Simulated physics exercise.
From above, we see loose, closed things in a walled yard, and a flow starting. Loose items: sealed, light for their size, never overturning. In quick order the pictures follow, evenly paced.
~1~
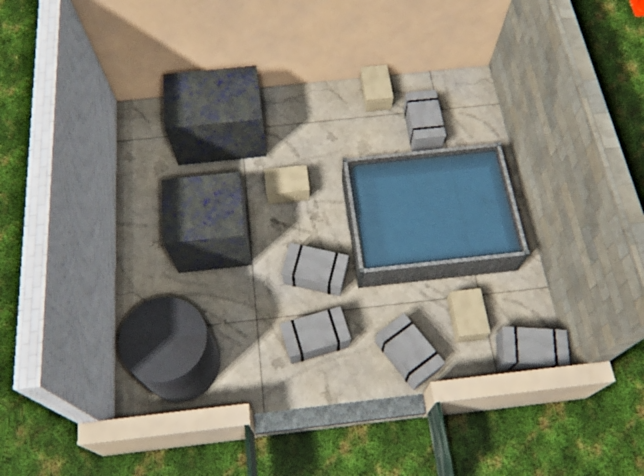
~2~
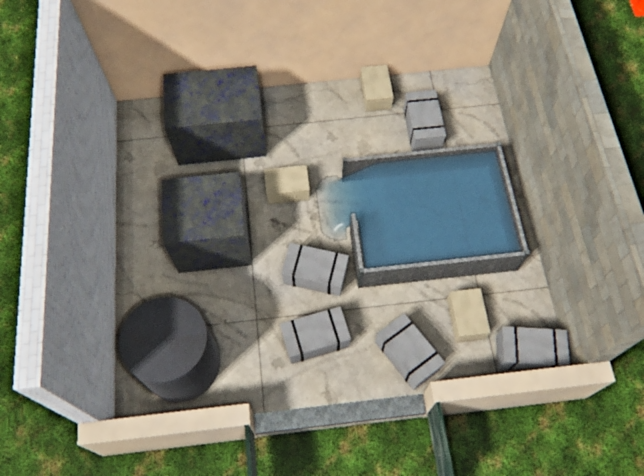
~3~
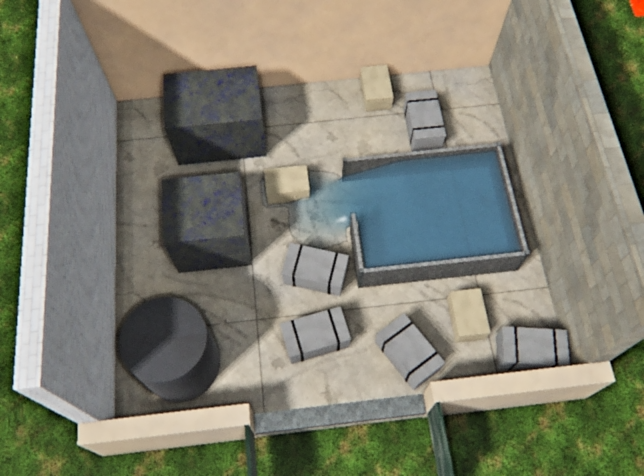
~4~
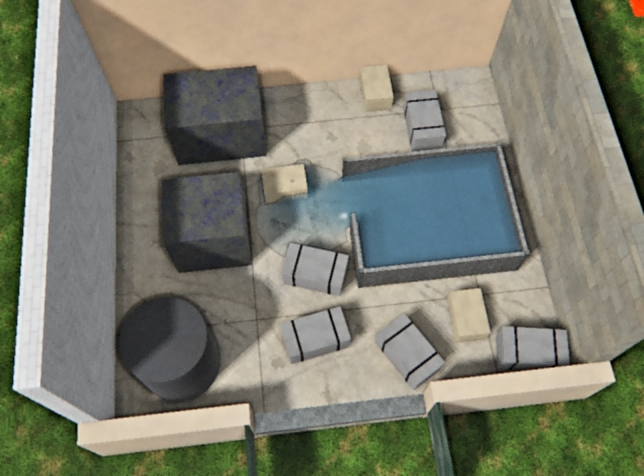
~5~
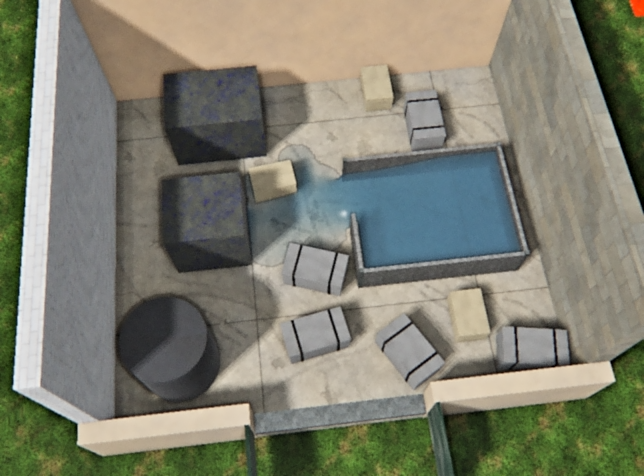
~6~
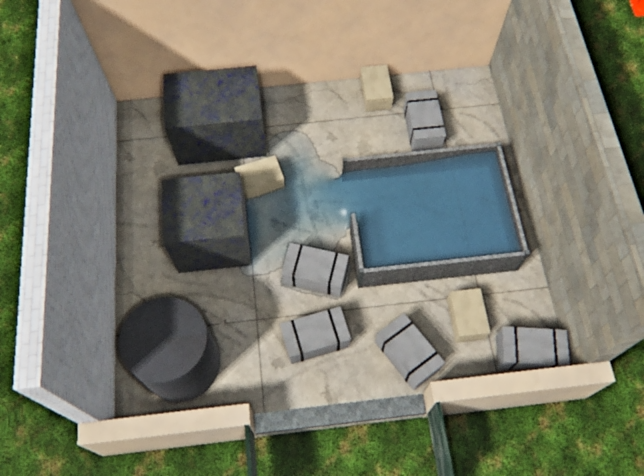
A walled patio with a pale stone floor, bordered by grass, is seen from high above by a still camera. A raised rectangular pool of blue water sits at right, with two large dark blocks and a dark round container at left, and strapped grey crates and small cream boxes scattered around. Water pours out through the pool's left side and spreads leftward, and the nearest cream box slides left and turns slightly beside a dark block.
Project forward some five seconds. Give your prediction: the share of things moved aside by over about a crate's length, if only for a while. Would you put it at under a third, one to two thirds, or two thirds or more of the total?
The portion moved well away stays in the lowest third.
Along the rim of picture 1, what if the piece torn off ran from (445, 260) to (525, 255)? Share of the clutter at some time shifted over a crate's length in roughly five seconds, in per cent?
About 50 %.
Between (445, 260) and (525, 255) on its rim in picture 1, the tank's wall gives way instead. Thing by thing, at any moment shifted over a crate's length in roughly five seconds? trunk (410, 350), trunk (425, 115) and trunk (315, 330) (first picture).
In turn: Moved that far, stayed within it, moved that far.
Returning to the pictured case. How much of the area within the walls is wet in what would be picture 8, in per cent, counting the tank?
25 in a hundred, roughly.
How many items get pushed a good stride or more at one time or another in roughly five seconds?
Count: 1.
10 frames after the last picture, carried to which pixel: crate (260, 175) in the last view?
It should be around (131, 185).
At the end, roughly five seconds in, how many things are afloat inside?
Exactly 1 of them.
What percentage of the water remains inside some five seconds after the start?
Near 96 per cent.
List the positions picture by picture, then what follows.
The first picture shows a crate at (287, 179), on the bottom; a trunk at (426, 114), on the bottom; 0 of 8 have shifted.
The second picture shows a crate at (287, 179) rests on the ground; a trunk at (426, 114), on the bottom; 0 of 8 have shifted.
The third picture shows a crate at (287, 179) rests on the ground; a trunk at (426, 114) rests on the ground; 0 of 8 have shifted.
The fourth picture shows a crate at (284, 179) rests on the ground, close to its start; a trunk at (426, 114), on the bottom; 0 of 8 have shifted.
The fifth picture shows a crate at (272, 176) rests on the ground, close to its start; a trunk at (426, 114) rests on the ground; 1 of 8 have shifted.
The sixth picture shows a crate at (259, 173), on the bottom, a stride from its start; a trunk at (426, 114), on the bottom; 1 of 8 have shifted.
A moment on, 1 of 8 are well off their spots; 0 afloat.
Next, 1 of 8 are well off their spots; 1 afloat.
Later, 1 of 8 are well off their spots; 1 afloat.
In the end, 1 of 8 are well off their spots, and 1 have been at some point; 1 afloat.
